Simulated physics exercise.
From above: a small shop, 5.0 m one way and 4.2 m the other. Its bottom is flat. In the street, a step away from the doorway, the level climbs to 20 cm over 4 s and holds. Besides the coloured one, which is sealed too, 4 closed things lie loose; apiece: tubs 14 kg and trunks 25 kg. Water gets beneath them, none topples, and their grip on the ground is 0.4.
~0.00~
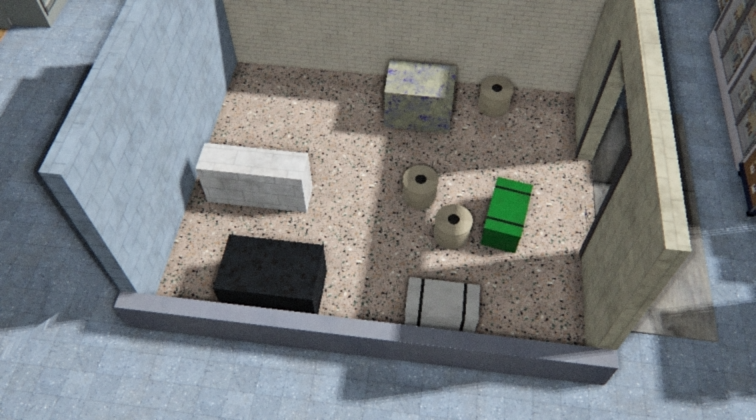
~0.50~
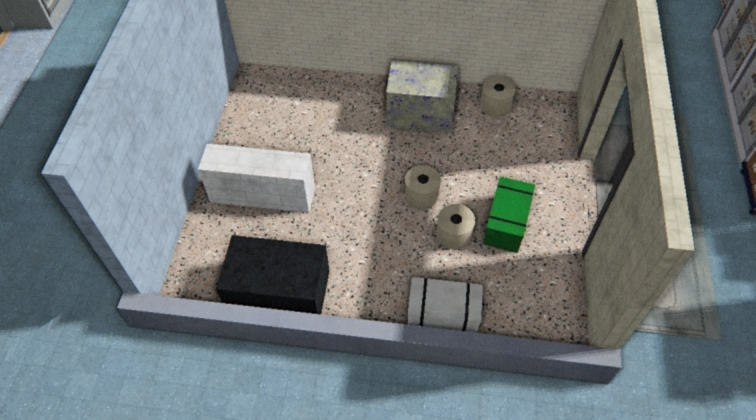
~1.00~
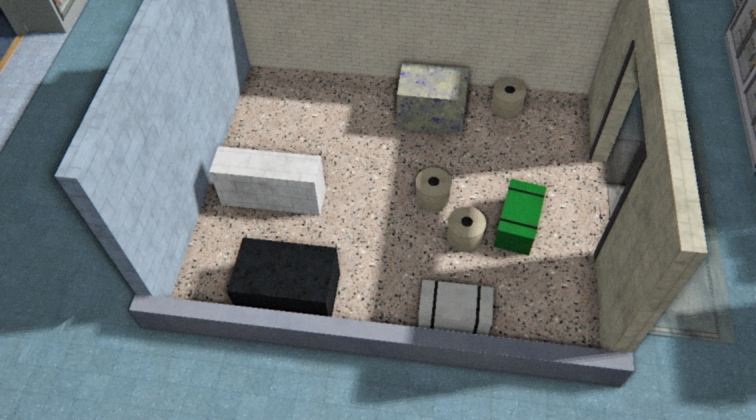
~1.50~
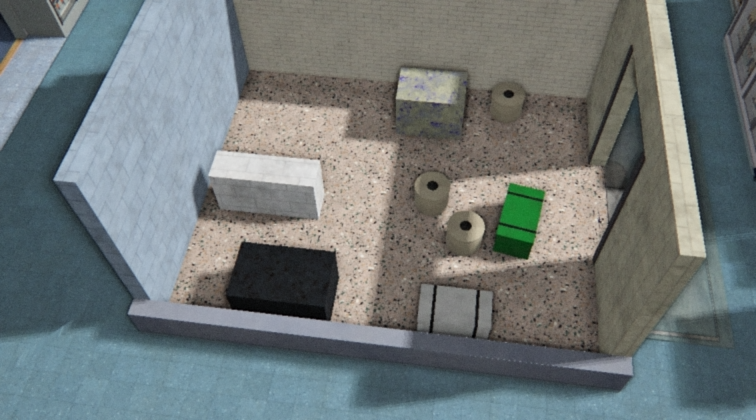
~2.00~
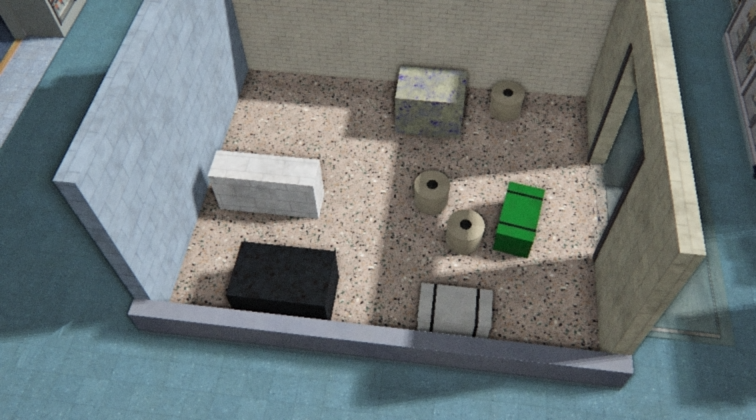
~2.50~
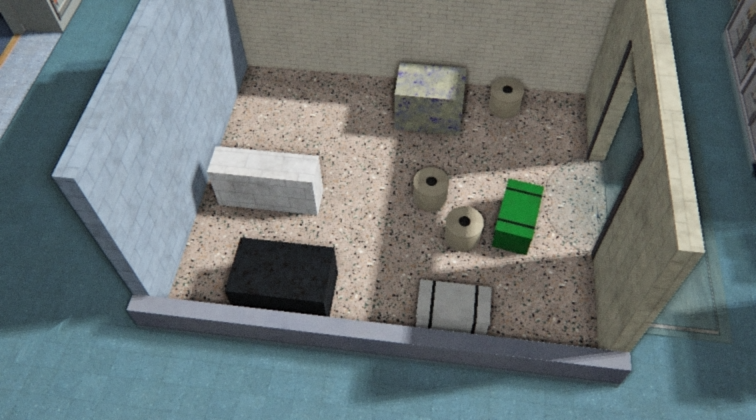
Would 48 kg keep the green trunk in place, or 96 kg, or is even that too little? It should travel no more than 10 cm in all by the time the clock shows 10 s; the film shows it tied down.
For it, only the higher weight holds it.
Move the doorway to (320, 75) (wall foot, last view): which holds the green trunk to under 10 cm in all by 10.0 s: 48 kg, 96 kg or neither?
In that case the lower weight is enough.
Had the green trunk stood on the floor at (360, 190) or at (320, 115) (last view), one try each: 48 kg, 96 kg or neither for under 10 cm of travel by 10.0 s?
In that order: The smaller is enough; the smaller is enough.
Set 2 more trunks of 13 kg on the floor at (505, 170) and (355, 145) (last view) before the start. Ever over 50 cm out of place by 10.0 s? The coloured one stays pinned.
In that order: Over, more.
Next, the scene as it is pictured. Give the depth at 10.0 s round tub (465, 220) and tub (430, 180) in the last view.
About 4 and 3 cm.
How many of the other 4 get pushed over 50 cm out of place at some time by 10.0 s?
That makes 1.
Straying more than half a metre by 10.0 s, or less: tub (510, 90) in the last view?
It is more.
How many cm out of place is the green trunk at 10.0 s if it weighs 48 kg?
About 30 cm.
After 3.5 s the green trunk would be 0 cm from its start with 48 kg and 0 cm from its start with 96 kg; 4 cm of water round it then.
After 4.5 s the green trunk would be 2 cm from its start with 48 kg and 0 cm from its start with 96 kg; 7 cm of water round it then.
After 7.0 s the green trunk would be 29 cm from its start with 48 kg and 0 cm from its start with 96 kg; 7 cm of water round it then.
After 10.0 s the green trunk would be 30 cm from its start with 48 kg and 0 cm from its start with 96 kg; 9 cm of water round it then.
